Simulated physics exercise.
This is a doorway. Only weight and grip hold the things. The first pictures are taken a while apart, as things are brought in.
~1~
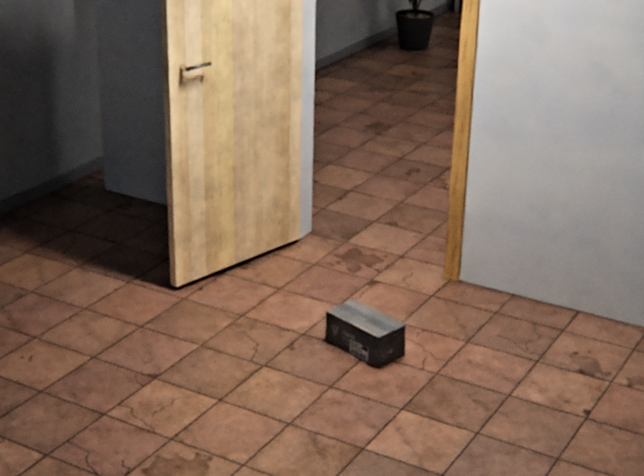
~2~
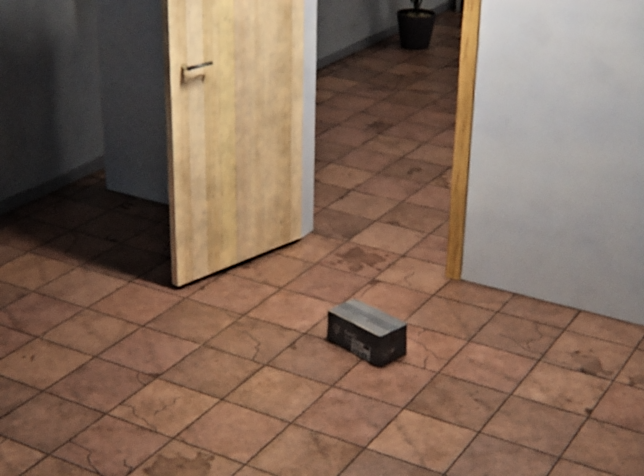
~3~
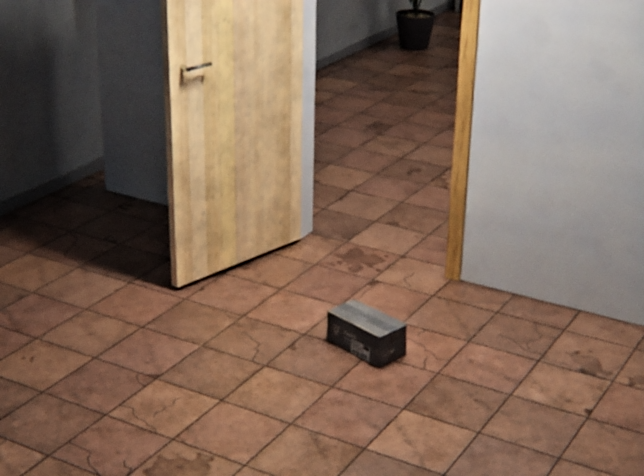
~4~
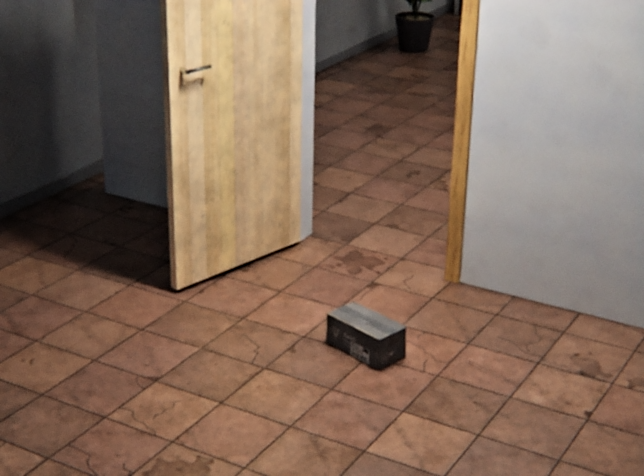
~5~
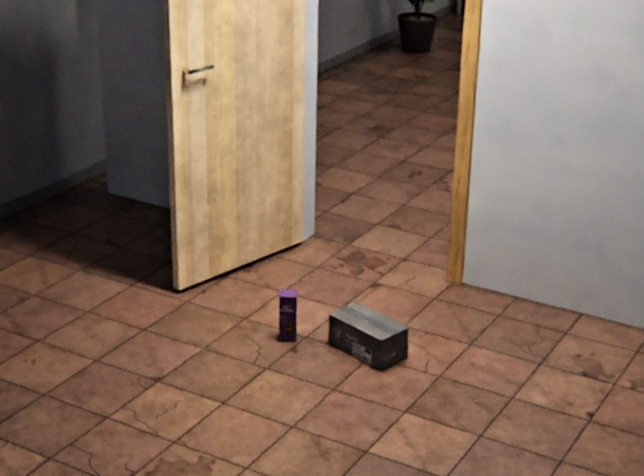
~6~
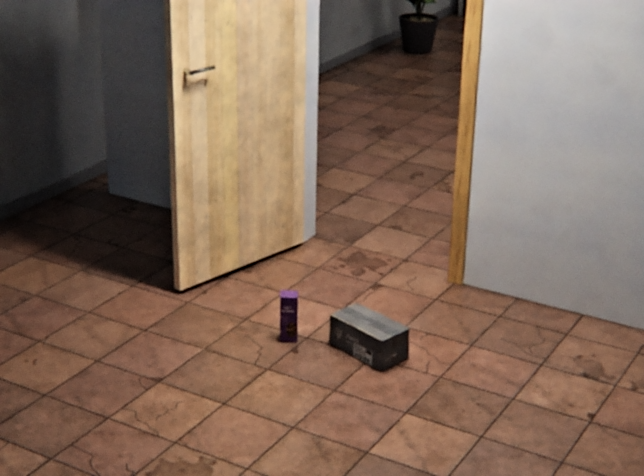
A purple carton appears left of the grey parcel on the tiles by the still, open door.
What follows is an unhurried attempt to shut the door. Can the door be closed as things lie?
Outcome: The door shuts.
Then, 0.80 s after the last picture, door at 87°.
Then, 1.40 s after the last picture, door at 62°.
Then, 1.90 s after the last picture, door at 39°.
Then, 2.50 s after the last picture, door at 10°.
At rest, door at 0°; both in place. Seen from the same camera at the end, purple carton near (289, 317).
